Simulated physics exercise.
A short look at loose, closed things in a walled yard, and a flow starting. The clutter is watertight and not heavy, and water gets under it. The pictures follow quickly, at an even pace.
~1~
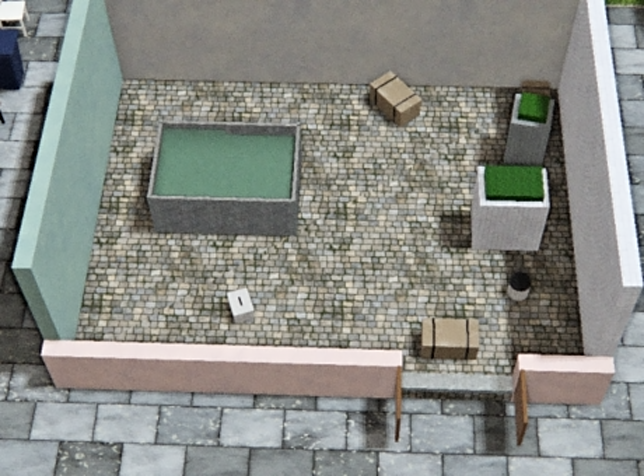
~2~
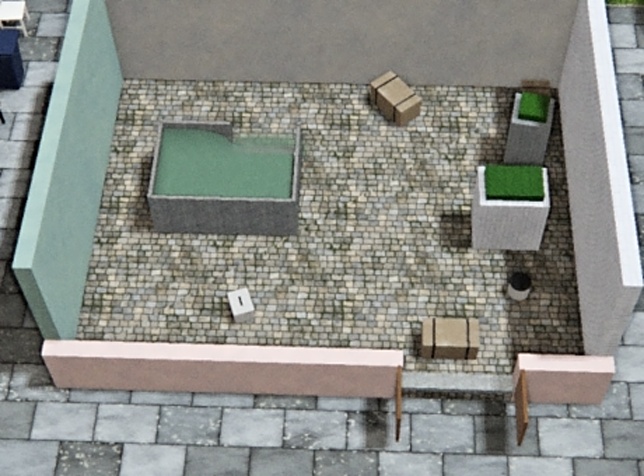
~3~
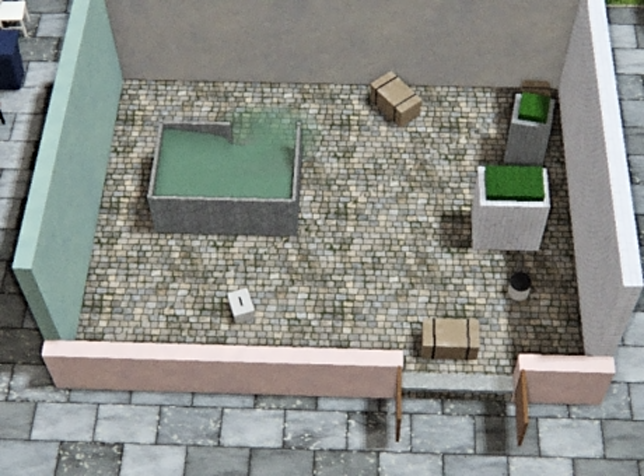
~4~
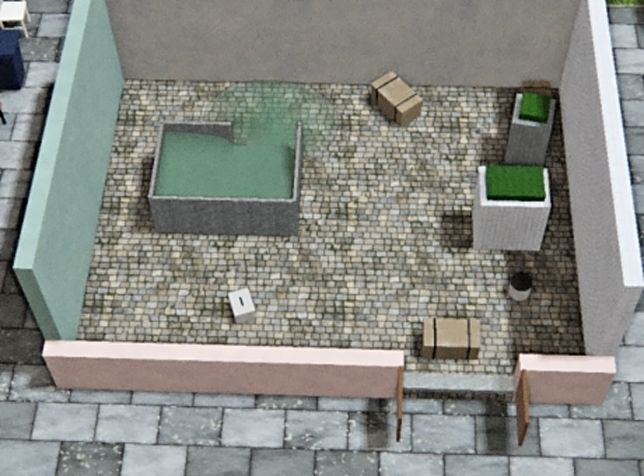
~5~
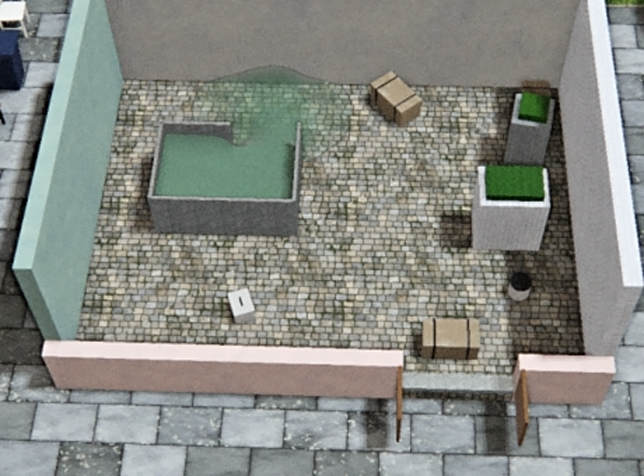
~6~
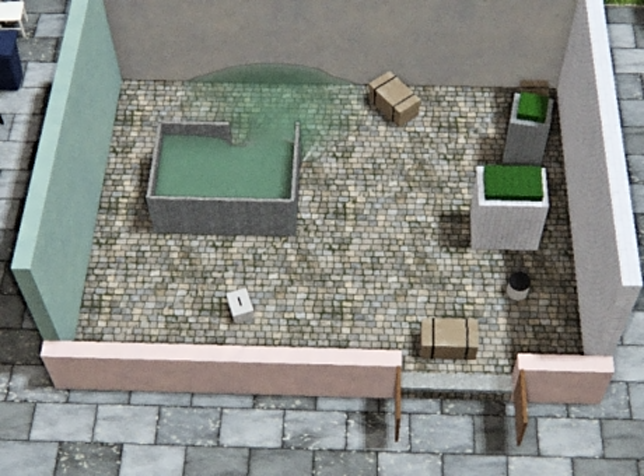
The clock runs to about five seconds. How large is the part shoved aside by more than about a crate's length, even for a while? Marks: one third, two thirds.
That comes to less than a third.
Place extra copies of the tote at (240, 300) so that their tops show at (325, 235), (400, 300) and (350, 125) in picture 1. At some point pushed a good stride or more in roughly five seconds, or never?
One after the other: Not that far, not that far, swept aside.
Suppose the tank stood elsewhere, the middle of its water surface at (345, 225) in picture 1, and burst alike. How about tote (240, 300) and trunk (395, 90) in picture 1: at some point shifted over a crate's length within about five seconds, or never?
As listed: No, pushed that far.
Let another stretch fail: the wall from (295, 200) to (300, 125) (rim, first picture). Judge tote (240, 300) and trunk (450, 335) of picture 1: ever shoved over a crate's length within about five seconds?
As listed: No, moved that far.
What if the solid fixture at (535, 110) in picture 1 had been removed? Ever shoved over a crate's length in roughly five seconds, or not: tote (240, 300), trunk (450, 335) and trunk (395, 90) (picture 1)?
In that order: Less than that, never so far, swept aside.
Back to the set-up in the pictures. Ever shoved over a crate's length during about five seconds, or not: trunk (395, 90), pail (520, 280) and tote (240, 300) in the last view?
One after the other: Swept aside, less than that, no.
A moment on, 0 of 5 are well off their spots; 0 afloat.
Next, 1 of 5 are well off their spots; 0 afloat.
Later, 1 of 5 are well off their spots; 1 afloat.
In the end, 1 of 5 are well off their spots, and 1 have been at some point; 2 afloat.
